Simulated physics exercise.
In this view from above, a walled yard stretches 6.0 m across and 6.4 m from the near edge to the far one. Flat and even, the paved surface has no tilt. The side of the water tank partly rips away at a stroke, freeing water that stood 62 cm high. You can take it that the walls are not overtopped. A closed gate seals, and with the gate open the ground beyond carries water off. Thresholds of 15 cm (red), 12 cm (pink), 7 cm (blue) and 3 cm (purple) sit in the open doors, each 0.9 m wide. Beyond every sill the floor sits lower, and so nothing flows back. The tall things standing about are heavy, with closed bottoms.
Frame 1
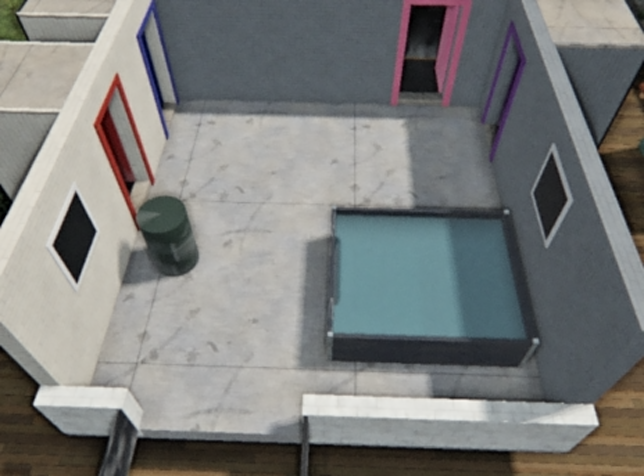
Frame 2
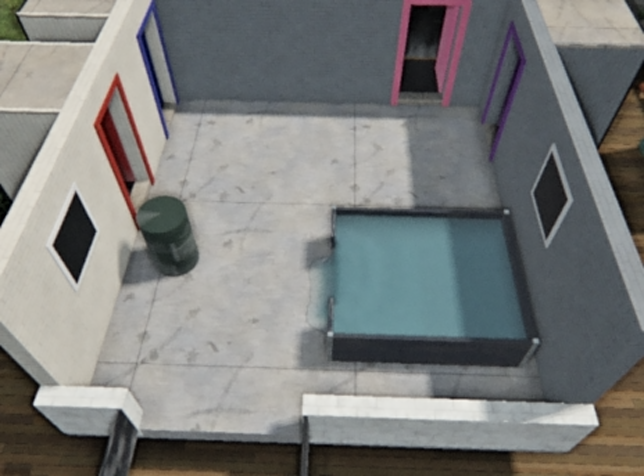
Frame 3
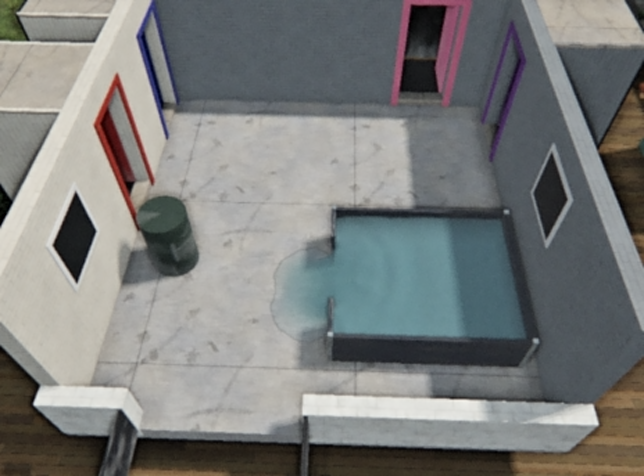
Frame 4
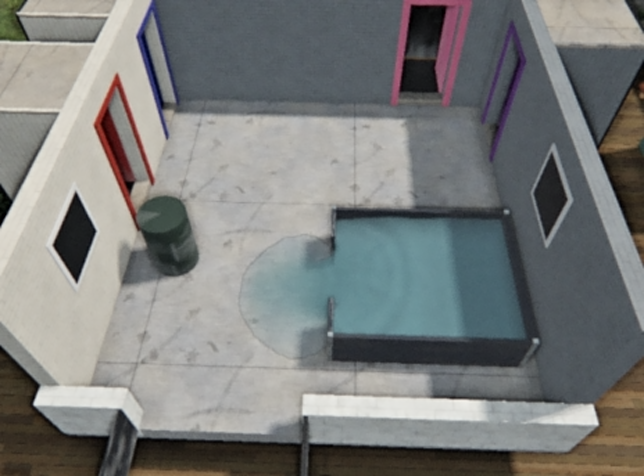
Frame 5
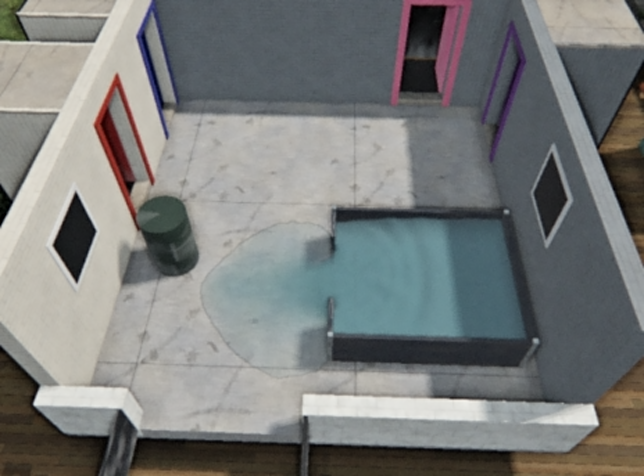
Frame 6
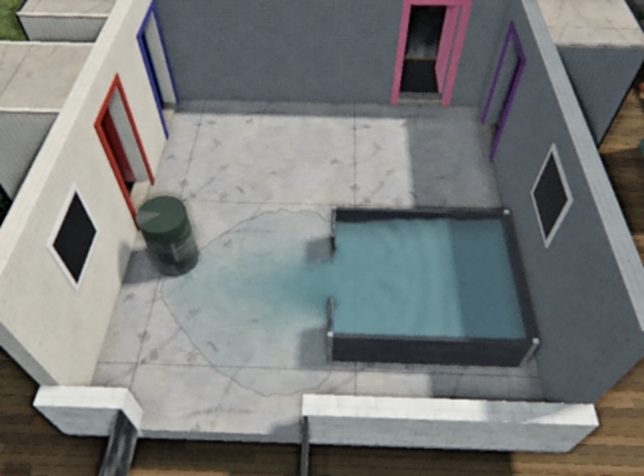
At first, a dark-framed tank of blue-green water sits still on the right of a walled yard, with a green barrel at left. Then its left side opens and water pours through the gap, spreading leftward across the pale paving in a widening, rounded sheet that reaches the barrel's base.
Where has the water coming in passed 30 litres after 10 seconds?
At the end, red door: The total remains smaller than the cap, pink door: The total remains smaller than the cap, blue door: The total grows larger than the cap, purple door: The total grows larger than the cap.
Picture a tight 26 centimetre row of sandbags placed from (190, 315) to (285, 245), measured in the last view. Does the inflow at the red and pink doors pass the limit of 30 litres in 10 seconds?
Then the red door is short of it and the pink door is short of it.
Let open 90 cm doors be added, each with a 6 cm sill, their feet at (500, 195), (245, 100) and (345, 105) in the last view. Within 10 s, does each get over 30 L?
So, in the order given, it's shy of the mark, then beyond the mark, then shy of the mark.
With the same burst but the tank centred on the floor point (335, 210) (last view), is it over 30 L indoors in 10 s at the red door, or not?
Red: Too much.
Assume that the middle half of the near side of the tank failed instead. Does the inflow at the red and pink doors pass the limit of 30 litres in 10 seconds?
Outcome at red: Not exceeded; outcome at pink: Not exceeded.
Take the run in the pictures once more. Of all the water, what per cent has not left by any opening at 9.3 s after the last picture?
Roughly 74 per cent is still there.
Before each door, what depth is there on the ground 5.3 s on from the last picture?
Readings (cm): Red = 12; pink = 3; blue = 14; purple = 0.
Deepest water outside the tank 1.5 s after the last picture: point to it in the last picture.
Close to pixel (88, 395).
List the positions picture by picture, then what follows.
The first frame shows the water tank at (425, 272) is whole and still, 62 cm deep.
In the second frame, the front is at (318, 326), 0.6 m from the gap at (334, 286); 0.3 m2 of floor is under water; 62 cm left at the back of the water tank.
In the third frame, the front is at (281, 321), 0.9 m from the gap at (334, 287); 1.0 m2 of floor is under water; 62 cm left at the back of the water tank.
In the fourth frame, the front is at (250, 275), 1.3 m from the gap at (334, 287); 2.0 m2 of floor is under water; 62 cm left at the back of the water tank.
In the fifth frame, water pours out at (334, 286) and has run 1.9 m, to (210, 280); typically 5 cm deep outside, 62 cm at the water tank's back.
In the sixth frame, the front is at (171, 279), 2.5 m from the gap at (334, 286); 4.7 m2 of floor is under water; 62 cm left at the back of the water tank.
Then, 0.7 s after the last picture water covers 30 % of the floor and is deepest (36 cm) near (323, 297); red door 2 cm at the sill, 0 L in, pink door not reached, blue door not reached, purple door not reached.
Then, 1.5 s after the last picture water covers 35 % of the floor and is deepest (40 cm) near (88, 395); red door 16 cm at the sill, 0 L in, pink door not reached, blue door not reached, purple door not reached.
Then, 2.8 s after the last picture water covers 45 % of the floor and is deepest (30 cm) near (84, 408); red door 14 cm at the sill, 3 L in, pink door not reached, blue door 12 cm at the sill, 2 L in, purple door not reached.
Then, 5.3 s after the last picture water covers 75 % of the floor and is deepest (21 cm) near (84, 408); red door 12 cm at the sill, 6 L in, pink door 3 cm at the sill, 0 L in, blue door 14 cm at the sill, 59 L in, purple door not reached.
Then, 9.3 s after the last picture water covers 100 % of the floor and is deepest (12 cm) near (179, 102); red door 7 cm at the sill, 6 L in, pink door 3 cm at the sill, 0 L in, blue door 10 cm at the sill, 132 L in, purple door 9 cm at the sill, 59 L in.
